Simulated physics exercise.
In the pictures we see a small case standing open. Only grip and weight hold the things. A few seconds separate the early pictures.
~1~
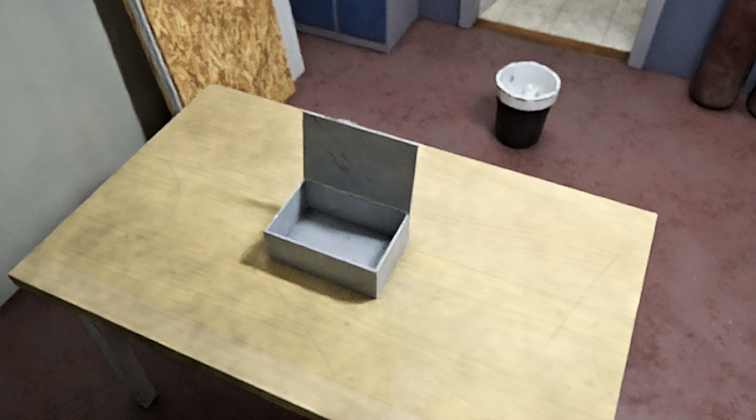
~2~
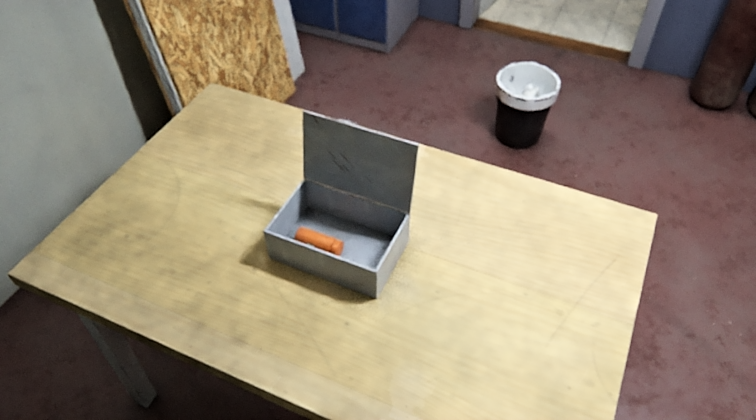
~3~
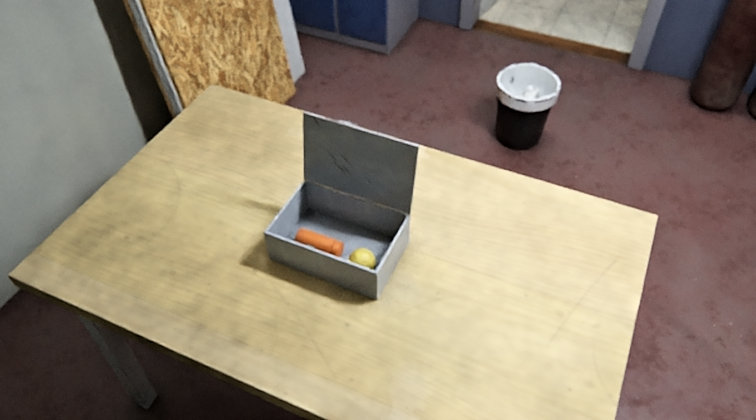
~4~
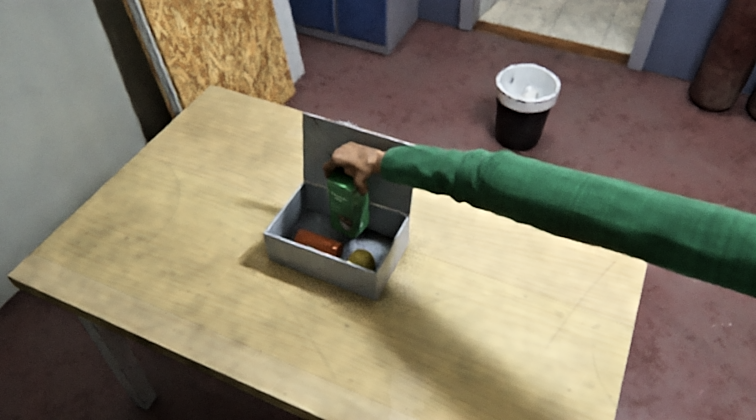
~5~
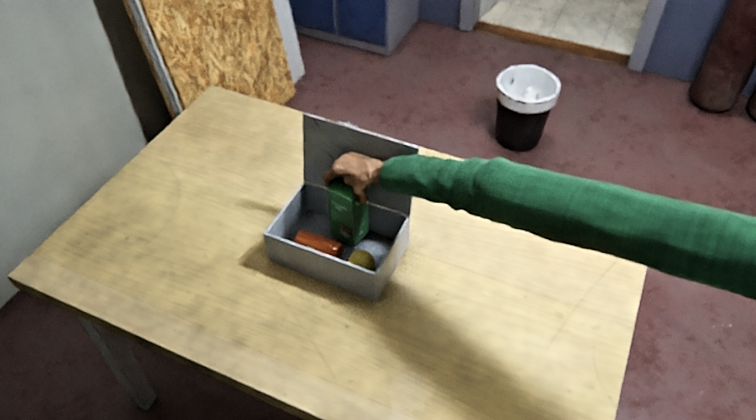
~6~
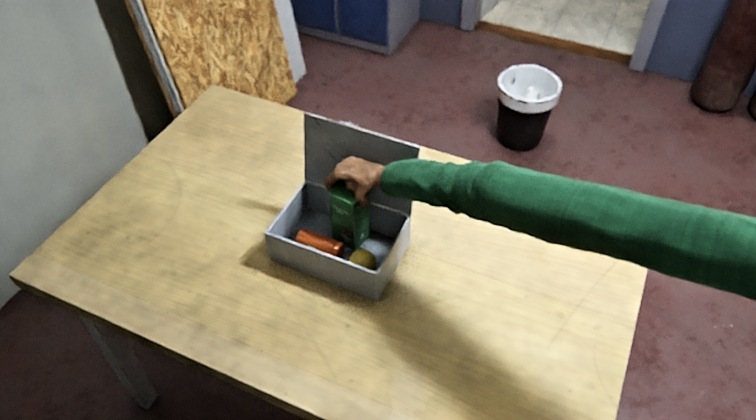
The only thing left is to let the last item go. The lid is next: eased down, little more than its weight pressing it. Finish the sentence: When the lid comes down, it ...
When the lid comes down, it stops short of the rim.
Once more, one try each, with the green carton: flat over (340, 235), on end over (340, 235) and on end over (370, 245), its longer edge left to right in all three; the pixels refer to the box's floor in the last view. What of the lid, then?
1: Closed. 2: Open. 3: Open.
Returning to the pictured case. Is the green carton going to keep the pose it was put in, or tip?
Well, the green carton stays just as set.
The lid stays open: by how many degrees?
About 75°.
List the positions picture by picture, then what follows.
In the first picture, the last thing is not in view yet.
In the second picture, the last thing is not in view yet; orange shaker (319, 243).
In the third picture, the last thing is not in view yet; orange shaker (319, 244).
The fourth picture shows coming down; green carton (349, 202); orange shaker (319, 245).
The fifth picture shows coming down; green carton (349, 211); orange shaker (319, 245).
The sixth picture shows in place under the hand; green carton (350, 215); orange shaker (320, 245).
Then, 1.20 s after the last picture, lid starting down.
Then, 3.30 s after the last picture, lid 75° above the rim.
At rest, lid 76° above the rim; all 3 in place. Seen from the same camera at the end, green carton near (348, 215).
